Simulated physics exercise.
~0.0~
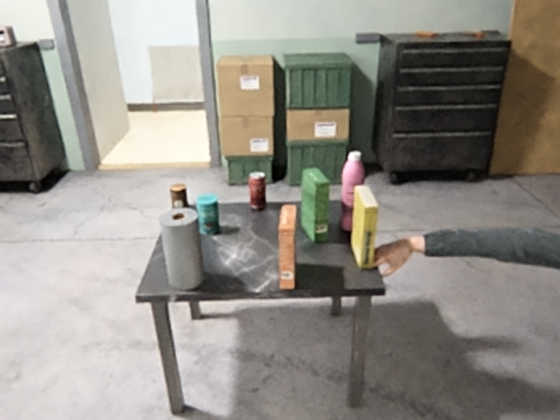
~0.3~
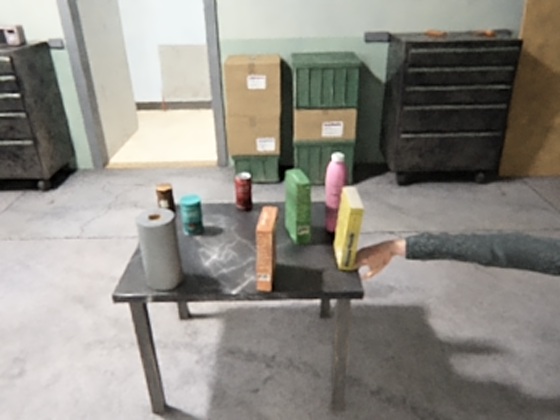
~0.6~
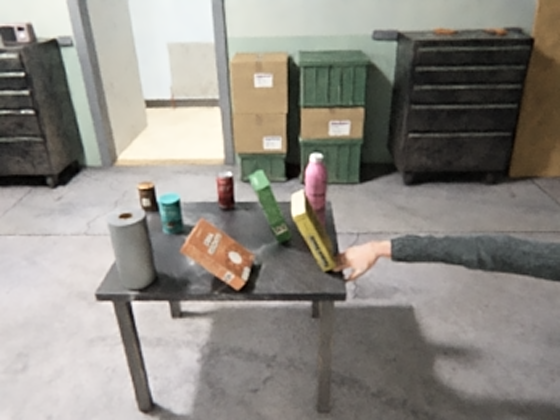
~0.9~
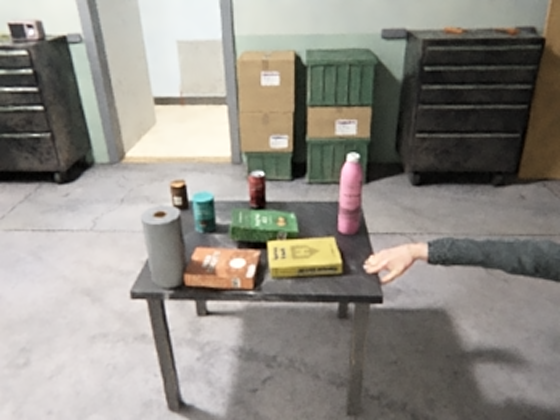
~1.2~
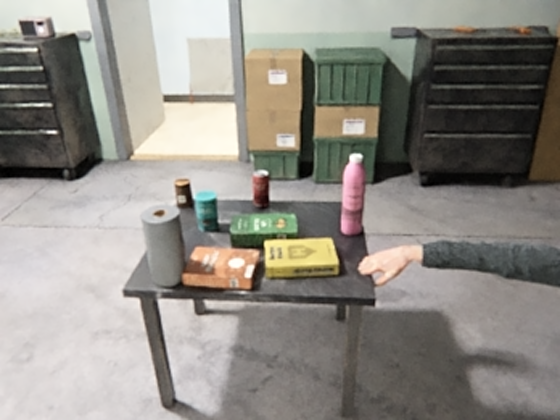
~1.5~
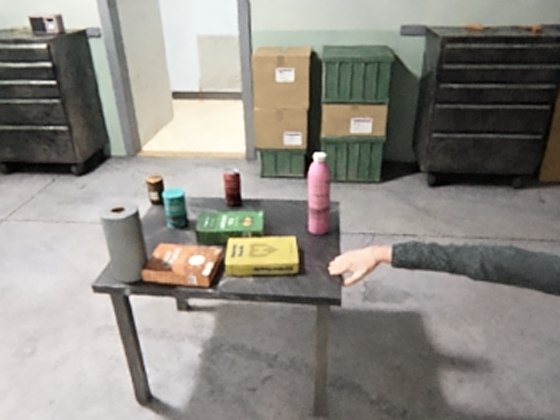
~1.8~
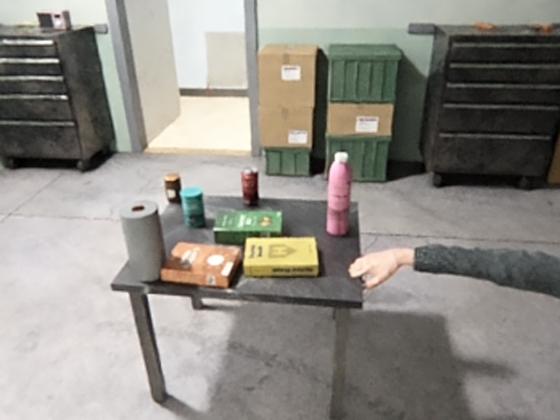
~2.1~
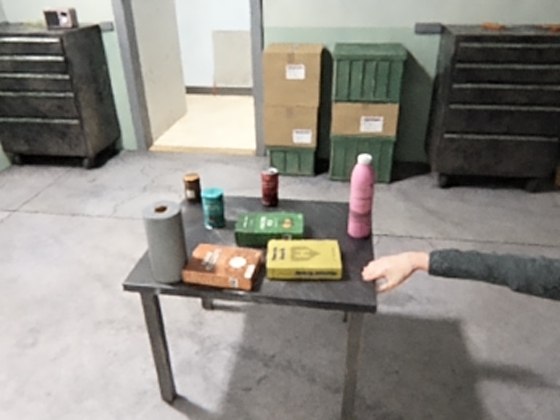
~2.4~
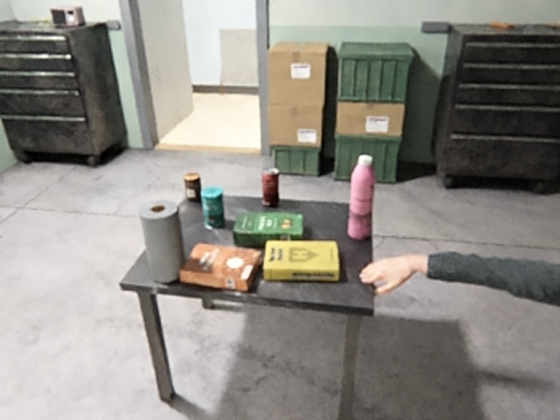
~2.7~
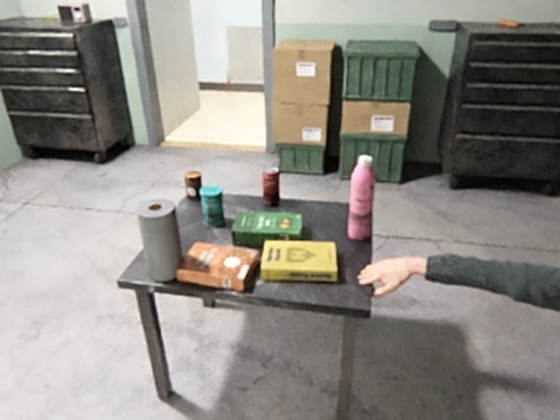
Hand at a small table's edge jerking it back and forth, toppling orange, green and yellow boxes, which stay lying on top.
